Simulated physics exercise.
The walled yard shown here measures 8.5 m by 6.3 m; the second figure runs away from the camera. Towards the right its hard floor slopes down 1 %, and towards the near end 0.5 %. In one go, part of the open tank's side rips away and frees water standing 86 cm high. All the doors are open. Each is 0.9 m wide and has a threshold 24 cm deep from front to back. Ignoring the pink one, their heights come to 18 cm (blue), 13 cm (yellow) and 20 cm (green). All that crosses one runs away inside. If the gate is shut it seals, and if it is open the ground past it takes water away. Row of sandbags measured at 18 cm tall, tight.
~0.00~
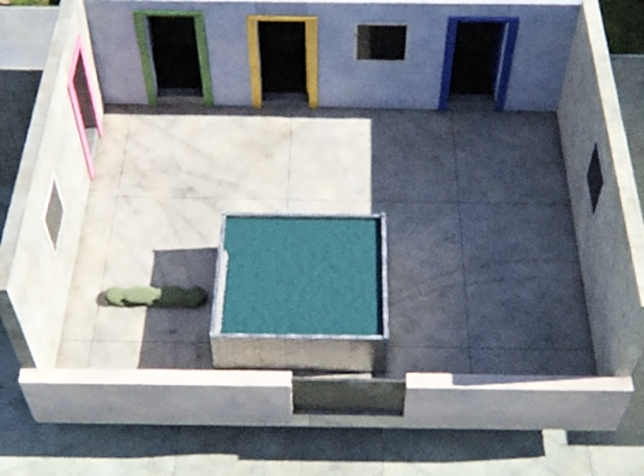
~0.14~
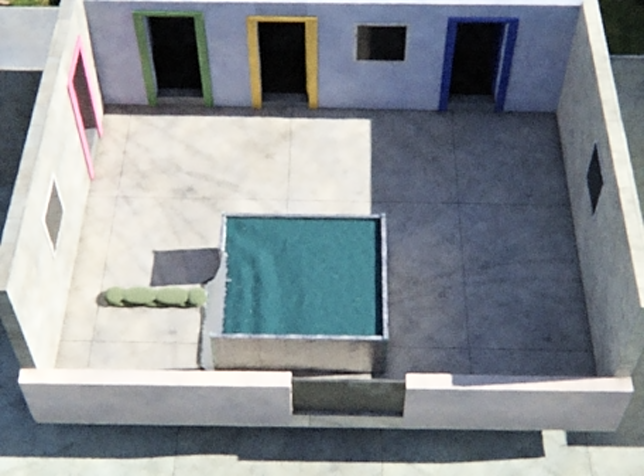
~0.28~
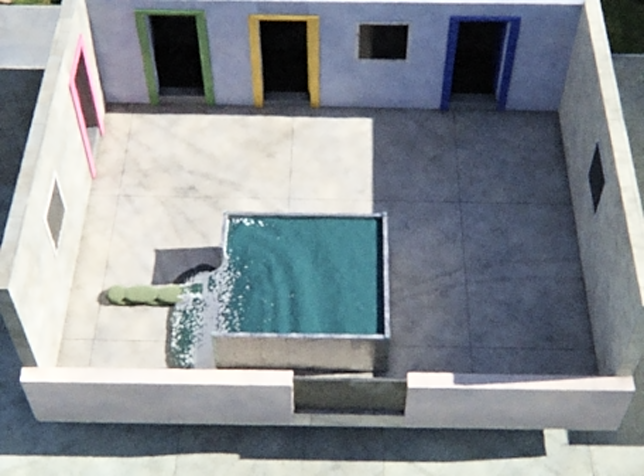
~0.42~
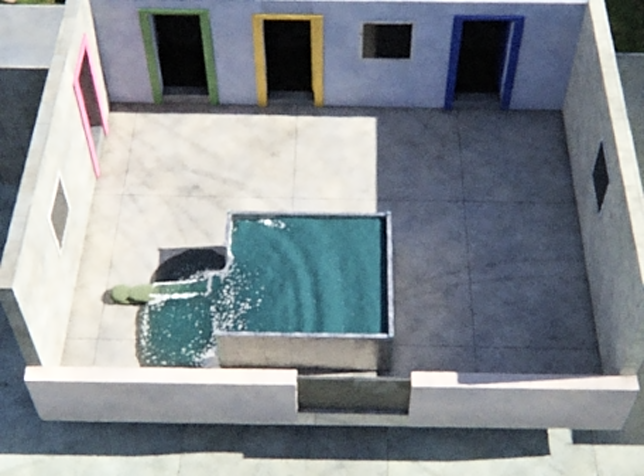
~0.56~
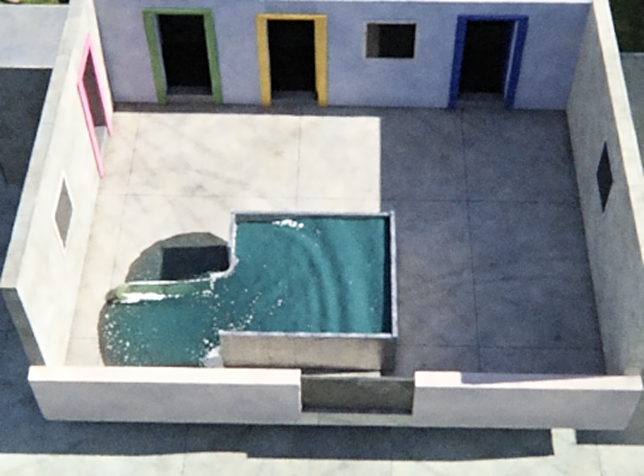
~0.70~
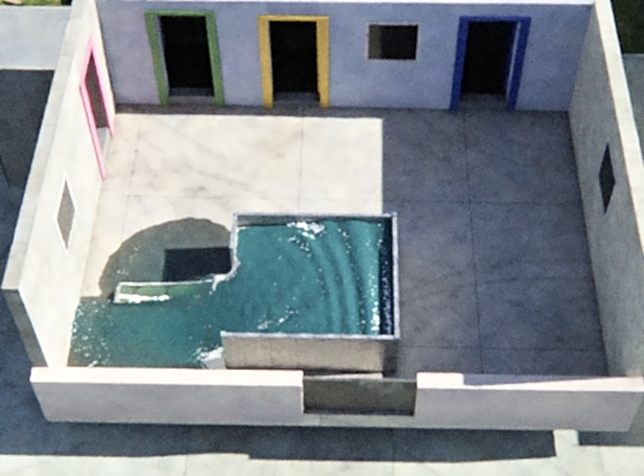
Water pouring from the left side of an open tank, spreading around a low green barrier across a walled yard's pale floor.
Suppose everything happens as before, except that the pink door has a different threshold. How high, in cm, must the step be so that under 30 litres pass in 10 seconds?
Roughly 12 cm.
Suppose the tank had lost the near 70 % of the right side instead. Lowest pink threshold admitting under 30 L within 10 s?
Some 11.0 cm.
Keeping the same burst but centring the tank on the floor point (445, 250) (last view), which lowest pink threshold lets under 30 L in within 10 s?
Roughly 16 centimetres.
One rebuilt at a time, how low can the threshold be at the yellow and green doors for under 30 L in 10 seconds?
Some 8.0 cm for yellow, some 23 cm for green.
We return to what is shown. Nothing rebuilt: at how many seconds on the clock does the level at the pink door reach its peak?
Roughly 8.0 s.
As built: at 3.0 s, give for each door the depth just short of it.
Centimetres: Blue = 0, pink = 13, yellow = 0, green = 16.
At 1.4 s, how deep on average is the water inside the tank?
Averaged depth comes out at about 58 cm.
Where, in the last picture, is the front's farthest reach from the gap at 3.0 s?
In the last picture, around (116, 109).
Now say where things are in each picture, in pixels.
The first picture shows still water, 86 cm deep, in the open tank at (302, 276); the pink door at (86, 116) is dry.
In the second picture, water pours out at (221, 312) and has run 0.3 m, to (205, 290); about 12 cm deep outside, 86 cm at the back.
In the third picture, water pours out at (223, 313) and has run 0.8 m, to (170, 354); about 15 cm deep outside, 86 cm at the back.
In the fourth picture, water pours out at (227, 313) and has run 1.4 m, to (140, 323); about 11 cm deep outside, 86 cm at the back.
In the fifth picture, water pours out at (231, 313) and has run 2.1 m, to (102, 328); about 8 cm deep outside, 86 cm at the back.
In the sixth picture, the front is at (68, 358), 2.6 m from the gap at (233, 315); 7.3 m2 of floor is wet, 81 cm left at the back; the pink door at (97, 115), 4.4 m from the gap, is still 2.0 m from the nearest water.
After 1.4 s water covers 20 % of the floor, deepest (74 cm) near (61, 395); it has not reached the pink door.
After 3.0 s water covers 30 % of the floor, deepest (46 cm) near (132, 318); 13 cm at the pink door, 0 litres in over its 24 cm threshold.
After 10.0 s water covers 95 % of the floor, deepest (20 cm) near (600, 328); 9 cm at the pink door, 0 litres in over its 24 cm threshold.
At the pink door as built, the water arrived by 1.7 s and peaked near 16 cm at 7.8 s.
With a threshold of 10 cm, 52 litres would have come in within the 10 s; with 13.5 cm, 19 litres. So under 30 litres takes about 12 cm.
